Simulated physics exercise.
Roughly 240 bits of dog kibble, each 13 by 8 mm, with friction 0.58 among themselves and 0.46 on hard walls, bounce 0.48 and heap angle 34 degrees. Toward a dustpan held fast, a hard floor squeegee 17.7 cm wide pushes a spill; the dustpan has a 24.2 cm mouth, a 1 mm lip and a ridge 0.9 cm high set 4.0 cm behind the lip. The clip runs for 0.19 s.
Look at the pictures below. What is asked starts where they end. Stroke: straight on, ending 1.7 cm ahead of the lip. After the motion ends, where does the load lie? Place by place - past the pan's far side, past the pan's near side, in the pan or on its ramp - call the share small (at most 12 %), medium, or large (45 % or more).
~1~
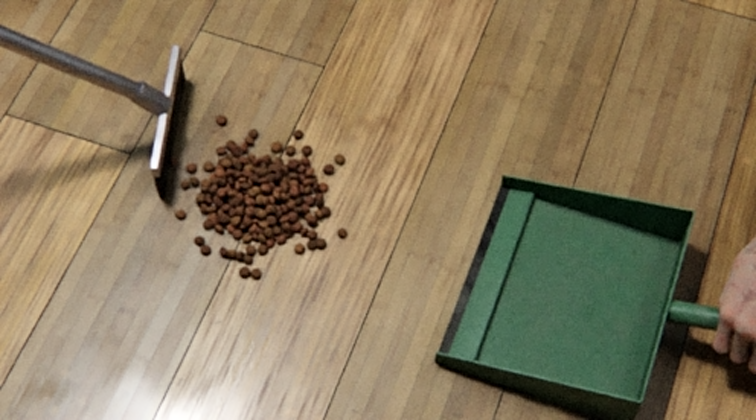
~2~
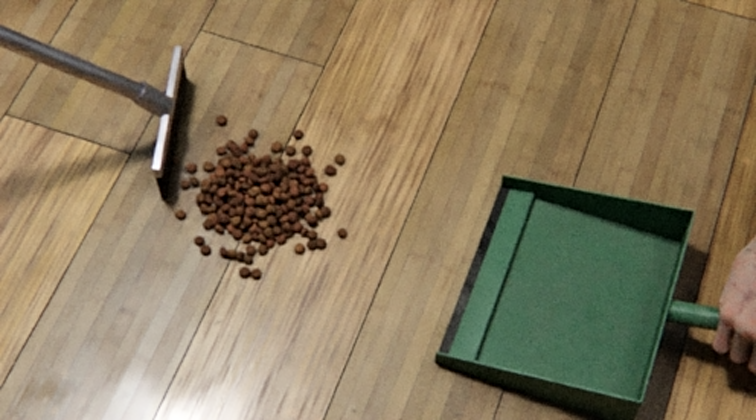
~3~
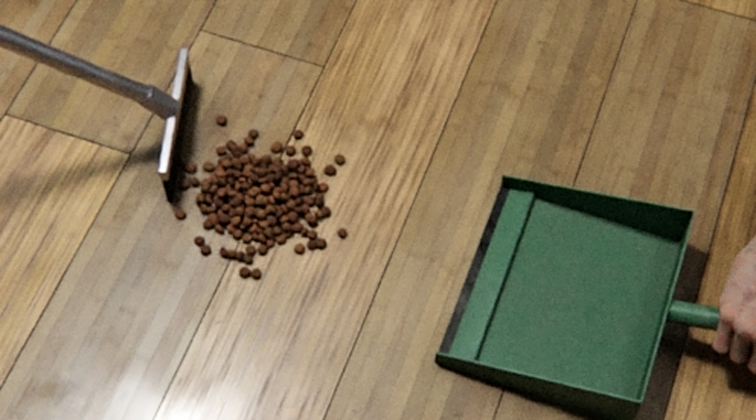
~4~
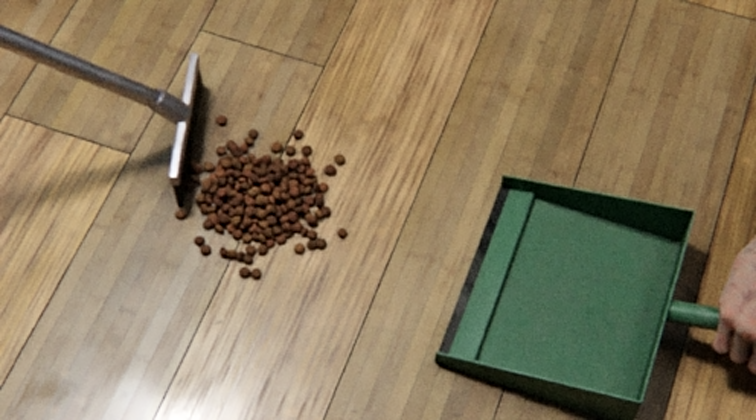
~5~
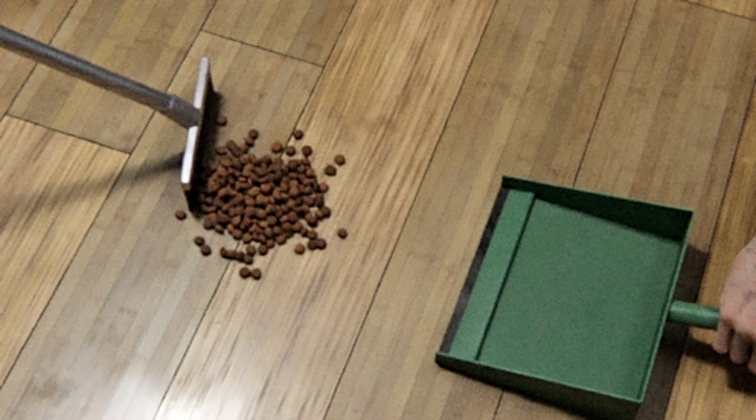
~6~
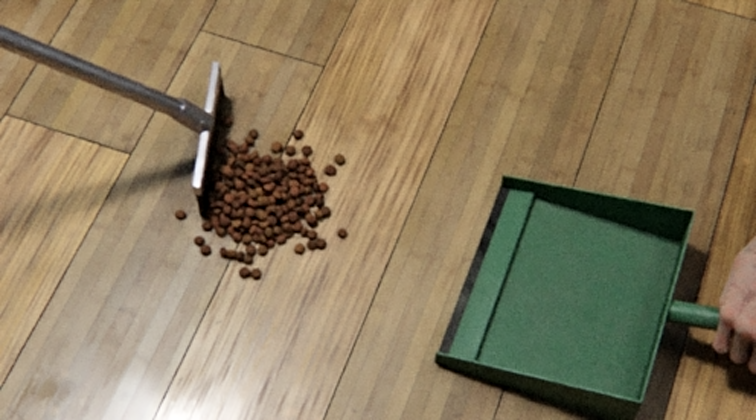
Far side - small, near side - small, pan - medium.
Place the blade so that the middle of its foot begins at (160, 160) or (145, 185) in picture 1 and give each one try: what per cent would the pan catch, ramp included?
Close to 15 in a hundred, then close to 5 in a hundred.
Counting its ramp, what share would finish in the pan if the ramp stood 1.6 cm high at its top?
With that ramp, near 15 per cent.
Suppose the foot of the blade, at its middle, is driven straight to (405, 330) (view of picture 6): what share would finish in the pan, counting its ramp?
I'd expect around 5 per cent.
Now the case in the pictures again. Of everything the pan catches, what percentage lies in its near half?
Roughly 60 per cent.
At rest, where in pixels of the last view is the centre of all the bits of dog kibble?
Centre at rest: Approx. (452, 258) px.
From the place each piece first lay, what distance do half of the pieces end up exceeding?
24 cm or thereabouts.
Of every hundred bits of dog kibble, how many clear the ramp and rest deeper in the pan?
Around 0 in a hundred.
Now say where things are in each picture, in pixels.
In the first frame, blade from (156, 171) to (177, 54), moved 0.0 cm, 0 of the pieces shifted so far; middle of the pieces at (255, 193); pan at (579, 306).
In the second frame, blade from (158, 172) to (179, 55), moved 0.3 cm, 0 of the pieces shifted so far; middle of the pieces at (255, 193).
In the third frame, blade from (164, 175) to (185, 57), moved 1.1 cm, 1 of the pieces shifted so far; middle of the pieces at (255, 193).
In the fourth frame, blade from (175, 180) to (195, 62), moved 2.6 cm, 3 of the pieces shifted so far; middle of the pieces at (255, 193).
In the fifth frame, blade from (186, 185) to (206, 66), moved 4.1 cm, 8 of the pieces shifted so far; middle of the pieces at (255, 193).
In the sixth frame, blade from (198, 190) to (217, 71), moved 5.6 cm, 69 of the pieces shifted so far; middle of the pieces at (259, 194); pan at (579, 306).
Then, 0.35 s after the last picture, middle of the blade 20 cm from the lip; 0 % over the lip, far side 0 %, near side 0 %.
Then, 0.58 s after the last picture, middle of the blade 10 cm from the lip; 0 % over the lip, far side 5 %, near side 0 %.
Then, 0.93 s after the last picture, middle of the blade 4 cm from the lip; 15 % over the lip, far side 5 %, near side 0 %.
In the end, far side 5 %, near side 0 %, pan 15 %, in front of the lip or behind the blade 80 %.
